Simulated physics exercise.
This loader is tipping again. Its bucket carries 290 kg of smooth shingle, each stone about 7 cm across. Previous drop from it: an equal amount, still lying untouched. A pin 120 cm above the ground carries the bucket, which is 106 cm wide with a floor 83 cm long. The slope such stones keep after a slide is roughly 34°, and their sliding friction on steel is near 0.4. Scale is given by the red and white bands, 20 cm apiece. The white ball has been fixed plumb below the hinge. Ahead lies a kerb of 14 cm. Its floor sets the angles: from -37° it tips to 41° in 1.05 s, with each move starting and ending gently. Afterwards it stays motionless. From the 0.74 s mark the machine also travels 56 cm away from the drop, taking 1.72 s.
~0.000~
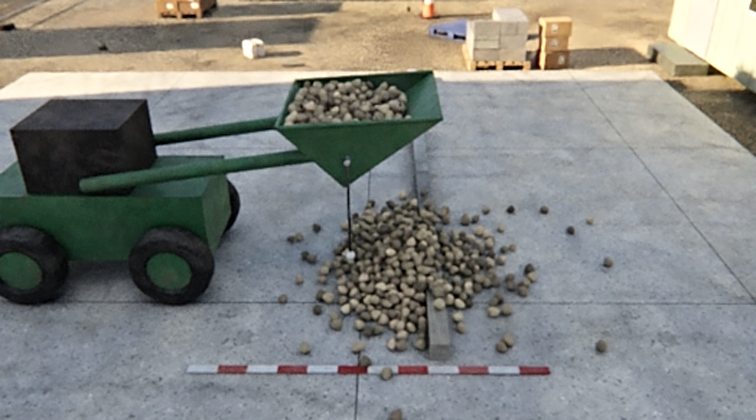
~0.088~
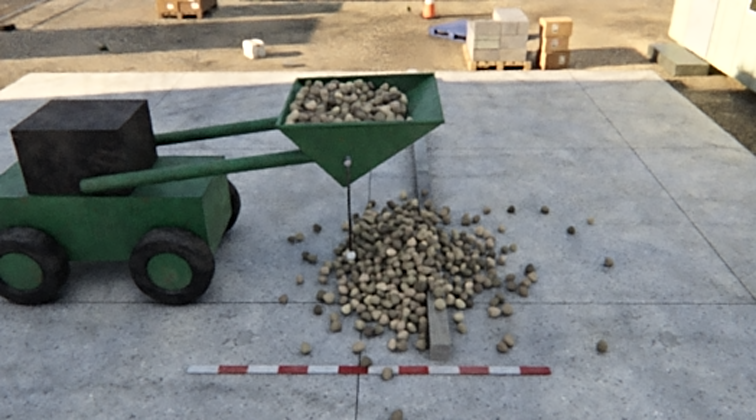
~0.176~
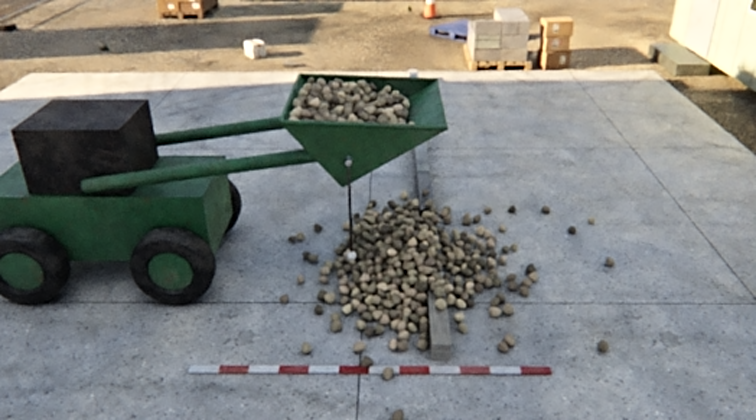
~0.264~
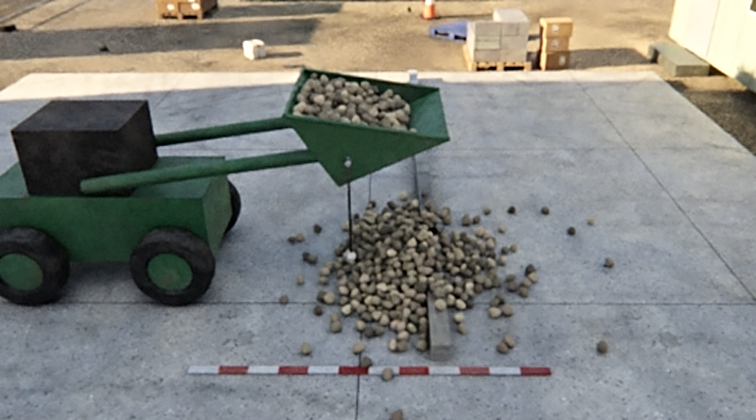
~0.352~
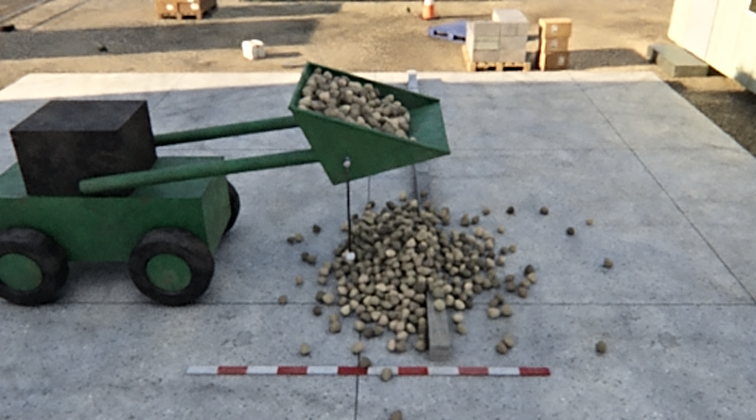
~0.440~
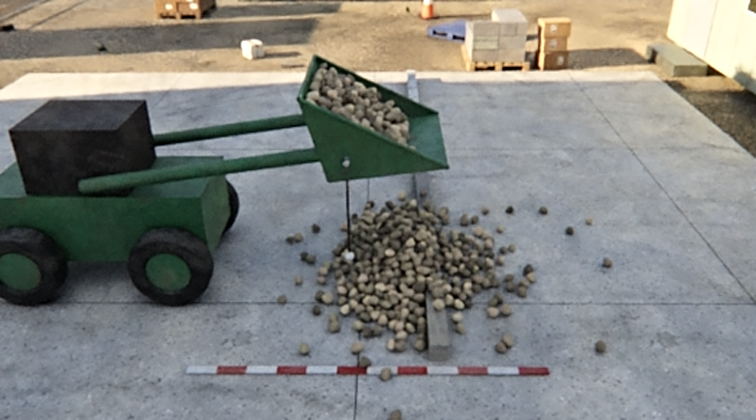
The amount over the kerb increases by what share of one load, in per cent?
By about 76 per cent of a load.
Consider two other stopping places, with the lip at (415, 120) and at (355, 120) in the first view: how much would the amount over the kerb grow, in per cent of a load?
The first would add around 45 per cent, the second around 0 per cent.
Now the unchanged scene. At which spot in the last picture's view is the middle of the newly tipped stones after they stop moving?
I'd say close to (471, 259).
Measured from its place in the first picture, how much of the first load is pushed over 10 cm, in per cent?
Roughly 15 % of them.
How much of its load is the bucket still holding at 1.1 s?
About 45 per cent is held.
After 0.8 s the floor is at 29°; in per cent of one load, 100 in the bucket, 82 on this side of the kerb, 18 over the kerb; the foremost stones are at (559, 249).
After 1.1 s the floor is at 41°; in per cent of one load, 44 in the bucket, 119 on this side of the kerb, 37 over the kerb; the foremost stones are at (559, 249).
After 2.9 s the floor is at 41°; in per cent of one load, 0 in the bucket, 106 on this side of the kerb, 94 over the kerb; the foremost stones are at (641, 259).
After 5.4 s the floor is at 41°; in per cent of one load, 0 in the bucket, 106 on this side of the kerb, 94 over the kerb; the foremost stones are at (641, 259). Net gain over the kerb, 76.
